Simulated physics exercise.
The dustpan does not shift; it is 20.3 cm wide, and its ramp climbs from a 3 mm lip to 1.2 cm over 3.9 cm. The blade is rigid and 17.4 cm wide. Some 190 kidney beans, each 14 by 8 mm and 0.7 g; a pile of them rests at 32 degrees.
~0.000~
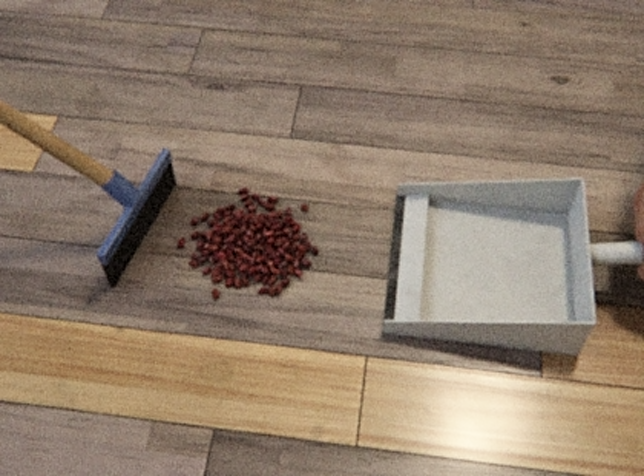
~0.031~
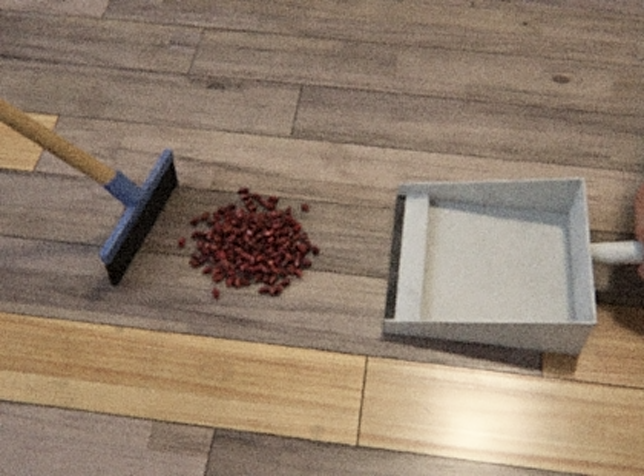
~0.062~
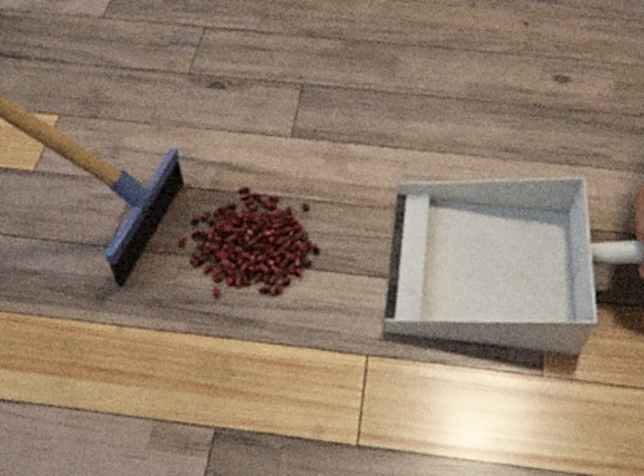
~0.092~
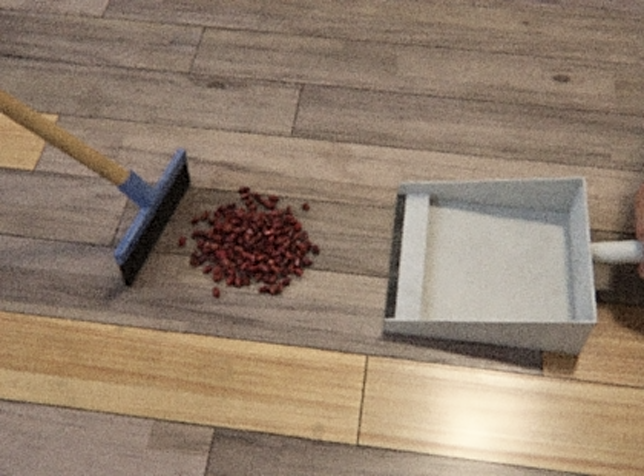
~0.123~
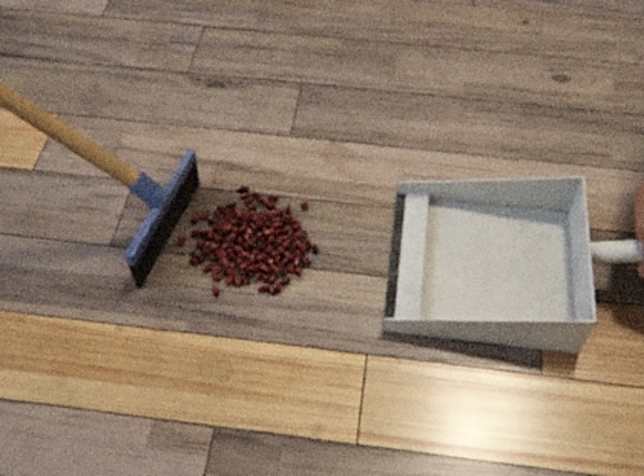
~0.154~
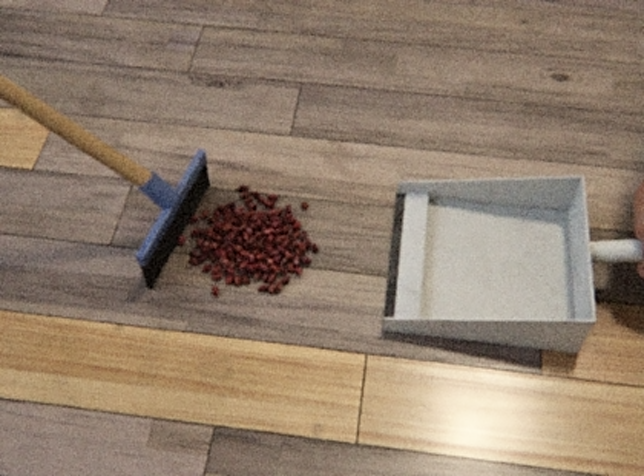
A blue broom-like tool with a wooden handle slides a short way to the right across a wood floor, drawing close to a pile of dark red beans that stays still, while a gray dustpan sits motionless at right.
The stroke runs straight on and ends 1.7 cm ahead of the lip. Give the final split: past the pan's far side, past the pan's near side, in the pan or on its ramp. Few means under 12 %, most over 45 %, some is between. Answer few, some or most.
Past the pan's far side: Few; past the pan's near side: Few; in the pan or on its ramp: Some.
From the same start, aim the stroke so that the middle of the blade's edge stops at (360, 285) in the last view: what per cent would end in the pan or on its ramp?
Some 30 per cent.
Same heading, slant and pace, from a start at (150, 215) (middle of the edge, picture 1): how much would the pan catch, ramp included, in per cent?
About 25 per cent.
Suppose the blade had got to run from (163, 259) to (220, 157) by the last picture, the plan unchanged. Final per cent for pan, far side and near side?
Pan 30, far 5, near 10.
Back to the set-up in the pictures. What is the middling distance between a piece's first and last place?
Roughly 16 cm.
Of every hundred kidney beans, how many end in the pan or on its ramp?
Some 25 per cent.
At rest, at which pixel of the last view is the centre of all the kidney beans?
Around (382, 267).
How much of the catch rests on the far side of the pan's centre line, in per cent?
Roughly 60 per cent.
After 0.41 s, middle of the blade 15 cm from the lip; 0 % over the lip, far side 0 %, near side 0 %.
After 0.59 s, middle of the blade 7 cm from the lip; 0 % over the lip, far side 5 %, near side 5 %.
Then, at 0.88 s, middle of the blade 3 cm from the lip; 25 % over the lip, far side 5 %, near side 10 %.
In the end, at 1.9 s, far side 5 %, near side 10 %, pan 25 %, in front of the lip or behind the blade 60 %.
